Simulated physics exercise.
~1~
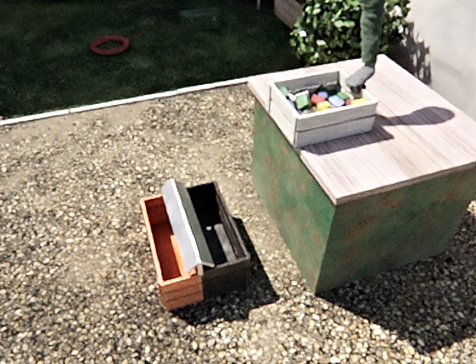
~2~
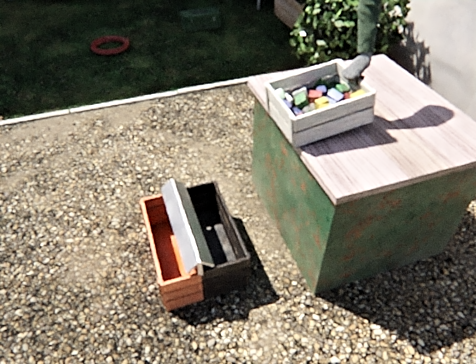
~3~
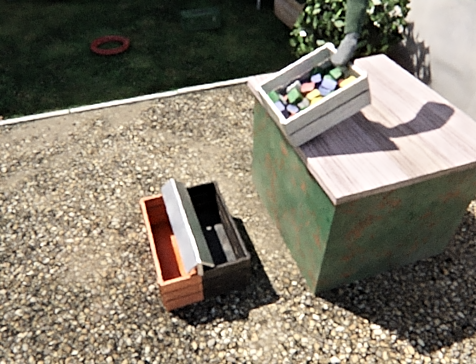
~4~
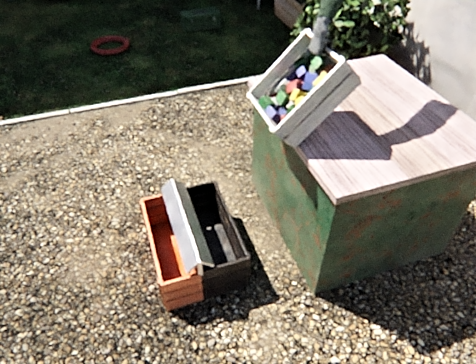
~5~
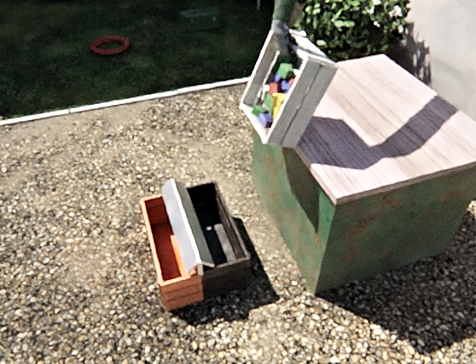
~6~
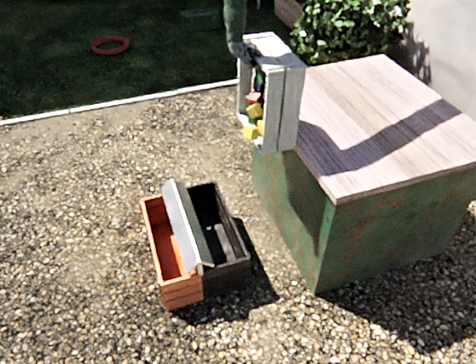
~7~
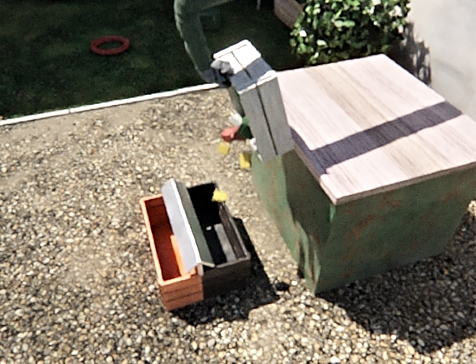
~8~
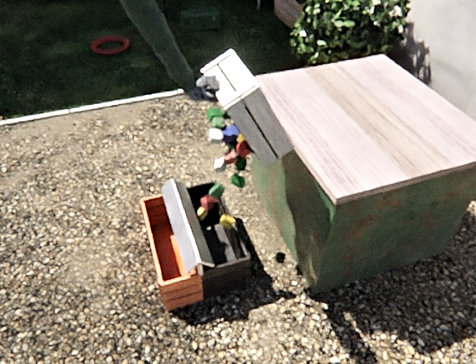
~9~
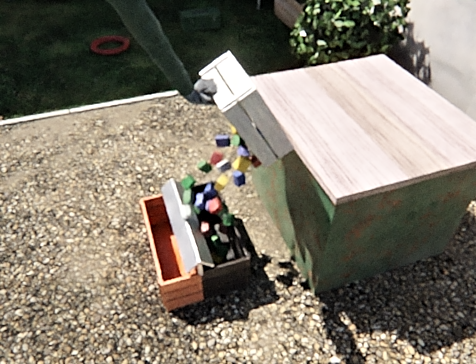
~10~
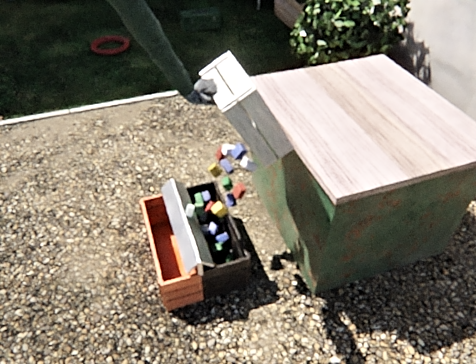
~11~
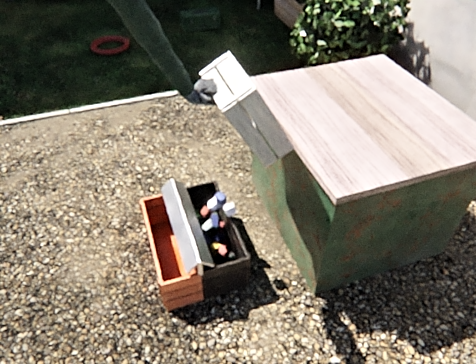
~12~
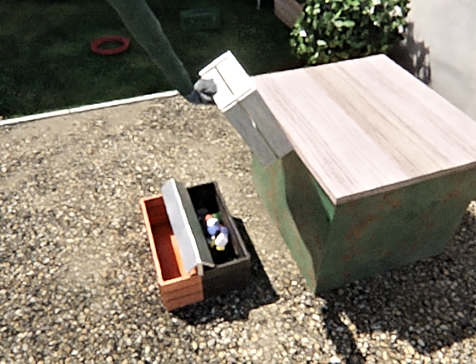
In this clip, a hand lifts the back of a white box of colourful toy bricks on a bench, tipping it leftward until the bricks tumble into the black box below. The neighbouring orange bin stays empty while the white box remains tilted.
